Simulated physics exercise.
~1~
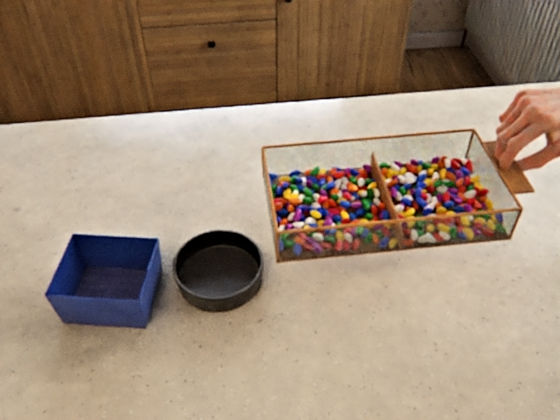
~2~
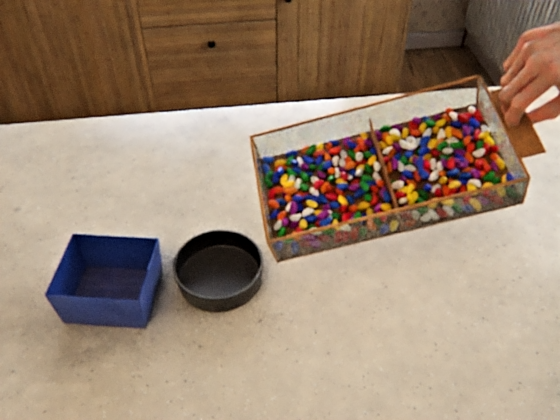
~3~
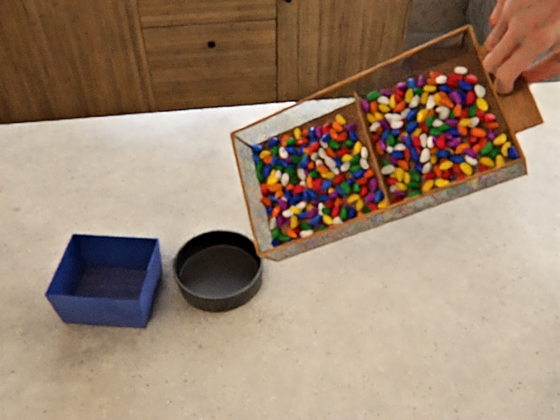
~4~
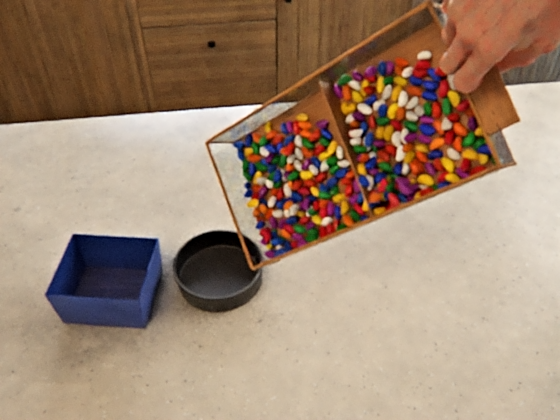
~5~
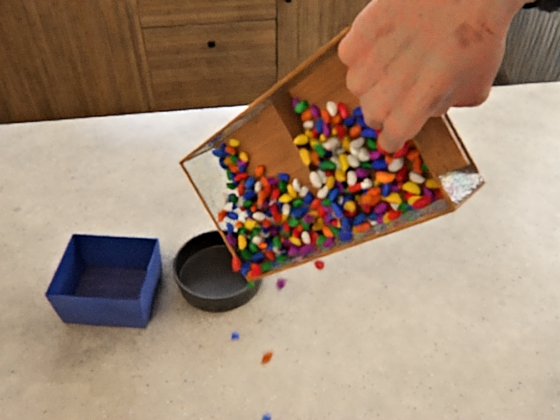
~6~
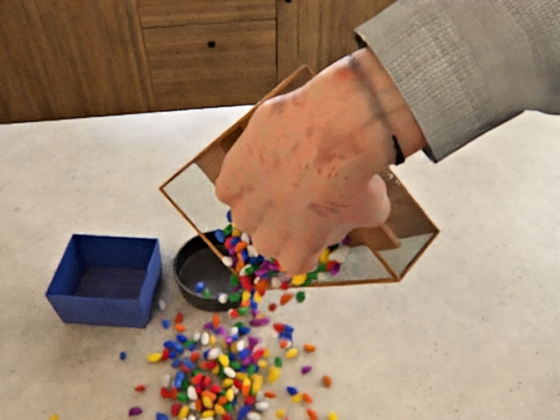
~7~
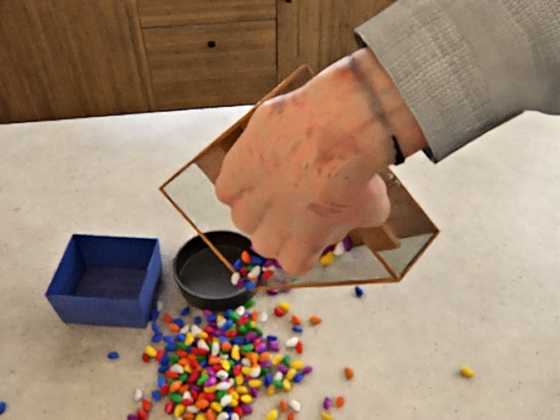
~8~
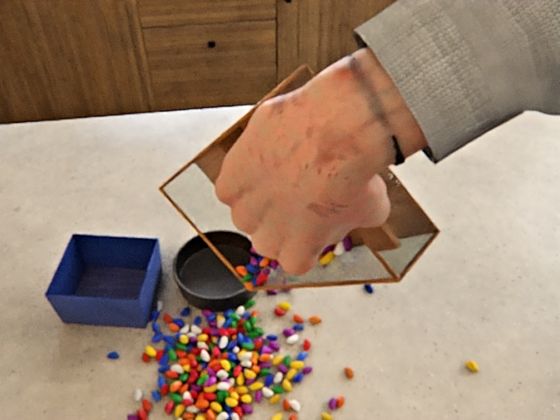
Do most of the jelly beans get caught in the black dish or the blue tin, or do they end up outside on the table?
Most of them end up outside on the table, in a scattered heap in front of the black dish. Neither the dish nor the blue tin catches any real share of them.
